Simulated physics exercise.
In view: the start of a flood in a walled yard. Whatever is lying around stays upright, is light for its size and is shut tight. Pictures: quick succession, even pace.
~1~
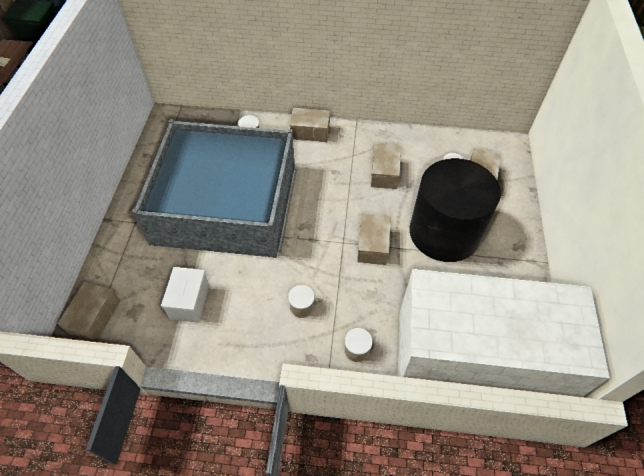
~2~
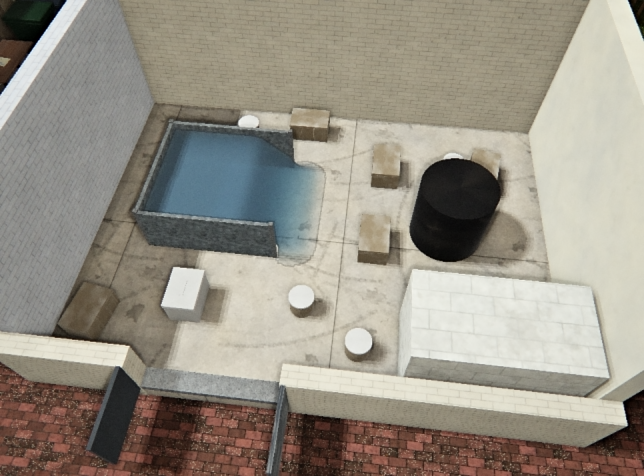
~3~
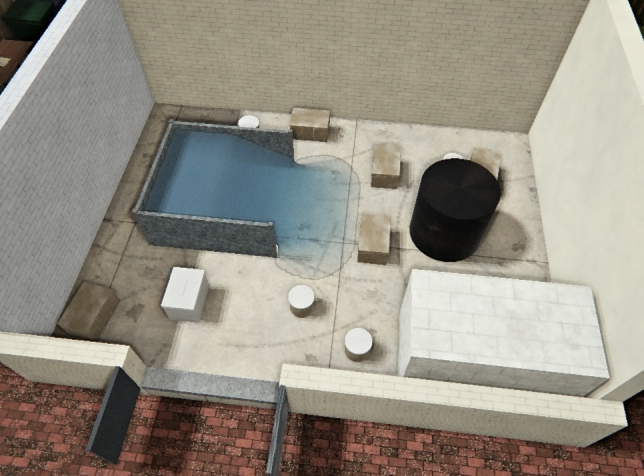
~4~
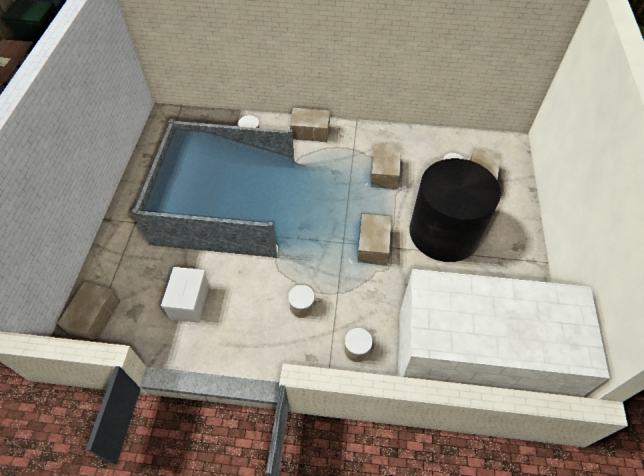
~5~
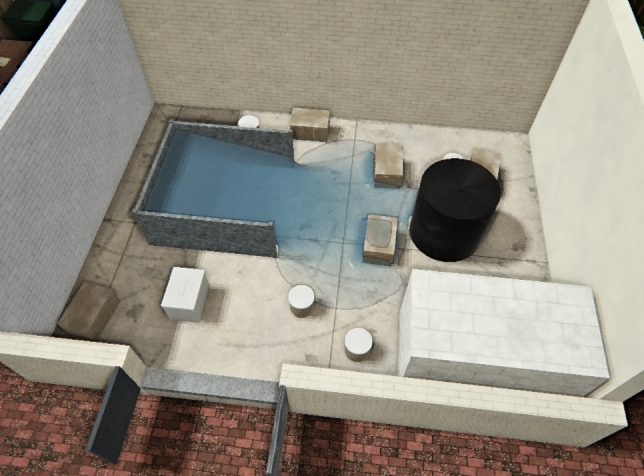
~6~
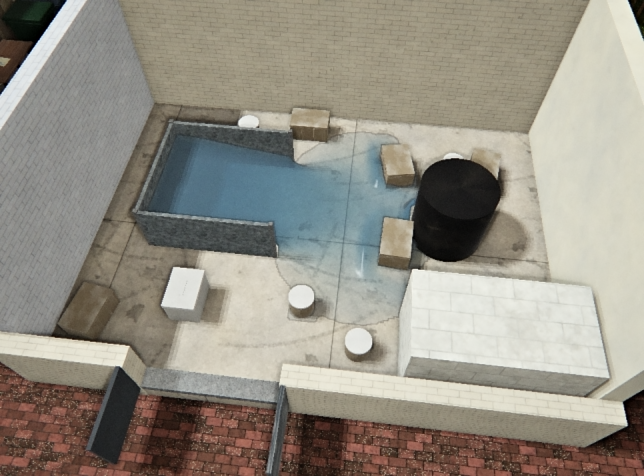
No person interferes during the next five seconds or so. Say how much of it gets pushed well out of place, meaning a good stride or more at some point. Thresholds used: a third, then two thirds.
It sits mid-range.
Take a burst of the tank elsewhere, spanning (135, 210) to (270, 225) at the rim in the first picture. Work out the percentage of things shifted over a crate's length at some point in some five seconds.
Roughly 20 percent.
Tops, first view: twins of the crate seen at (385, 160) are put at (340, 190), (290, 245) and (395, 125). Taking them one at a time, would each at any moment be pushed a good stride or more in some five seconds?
Item by item: Goes the distance, goes the distance, goes the distance.
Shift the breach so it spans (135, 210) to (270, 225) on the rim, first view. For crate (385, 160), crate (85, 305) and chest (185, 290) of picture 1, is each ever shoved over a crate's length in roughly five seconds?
Falls short, travels that far, travels that far.
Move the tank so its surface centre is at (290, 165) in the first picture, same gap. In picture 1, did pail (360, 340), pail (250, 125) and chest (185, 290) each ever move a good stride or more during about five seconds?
Far enough, Not far, Not far.
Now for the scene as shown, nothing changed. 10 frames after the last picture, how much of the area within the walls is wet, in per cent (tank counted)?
Roughly 55 per cent.
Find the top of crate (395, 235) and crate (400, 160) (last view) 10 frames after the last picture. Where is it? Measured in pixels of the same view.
They end up close to (539, 276) and close to (501, 130).
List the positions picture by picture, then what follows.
A crate at (375, 233) rests on the ground; a crate at (387, 159) rests on the ground; 0 of 10 have shifted, in the first picture.
A crate at (375, 233) rests on the ground; a crate at (387, 159) rests on the ground; 0 of 10 have shifted, in the second picture.
A crate at (375, 233) rests on the ground; a crate at (387, 159), on the bottom; 0 of 10 have shifted, in the third picture.
A crate at (375, 233), on the bottom; a crate at (387, 159), on the bottom; 0 of 10 have shifted, in the fourth picture.
A crate at (381, 234) rests on the ground, close to its start; a crate at (389, 159) rests on the ground, close to its start; 1 of 10 have shifted, in the fifth picture.
A crate at (397, 237) rests on the ground, close to its start; a crate at (398, 159), on the bottom, close to its start; 2 of 10 have shifted, in the sixth picture.
A moment on, 2 of 10 are well off their spots; 0 afloat.
Next, 4 of 10 are well off their spots; 3 afloat.
Later, 5 of 10 are well off their spots; 4 afloat.
In the end, 3 of 10 are well off their spots, and 5 have been at some point; 4 afloat.
